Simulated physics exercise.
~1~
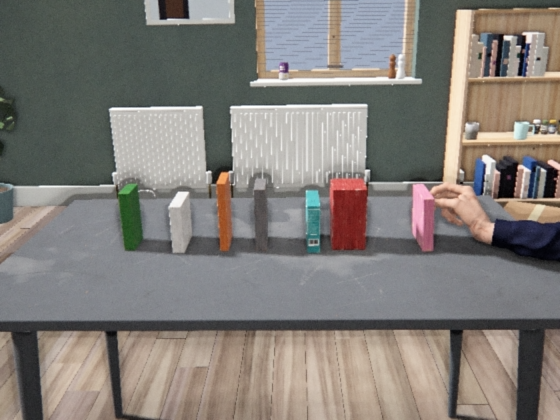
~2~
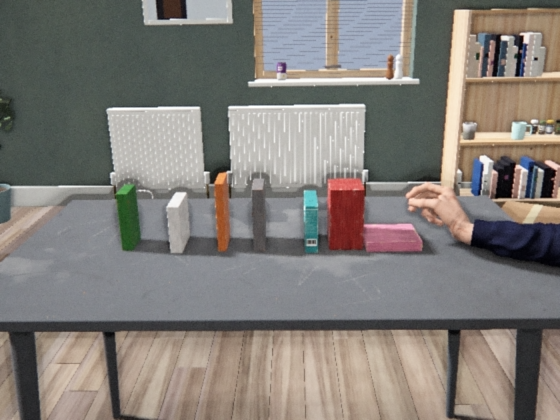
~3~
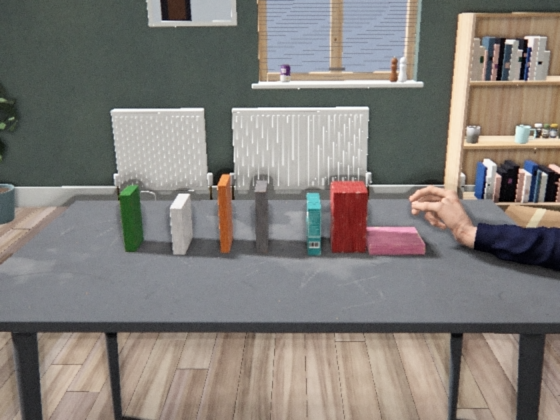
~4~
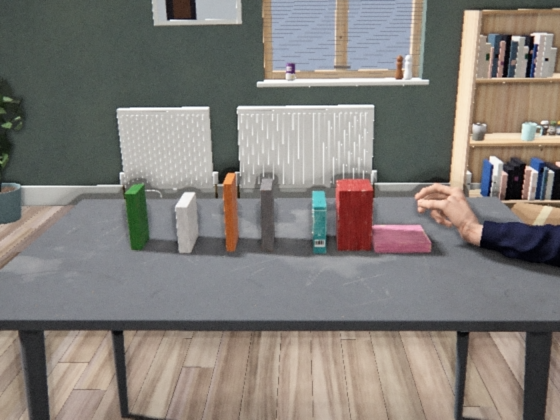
In a room with dark green walls, a slightly swaying view faces a grey table, with white radiators and a window behind it and a bookshelf at the right. Seven upright blocks stand in a row, from left to right green, white, orange, grey, turquoise, a thick red one and, set apart, a pink one. A hand reaching in from the right touches the pink block, which topples leftward and lands flat beside the base of the red block. The hand stays raised nearby. The red block and the others remain standing, while the pink one lies still.
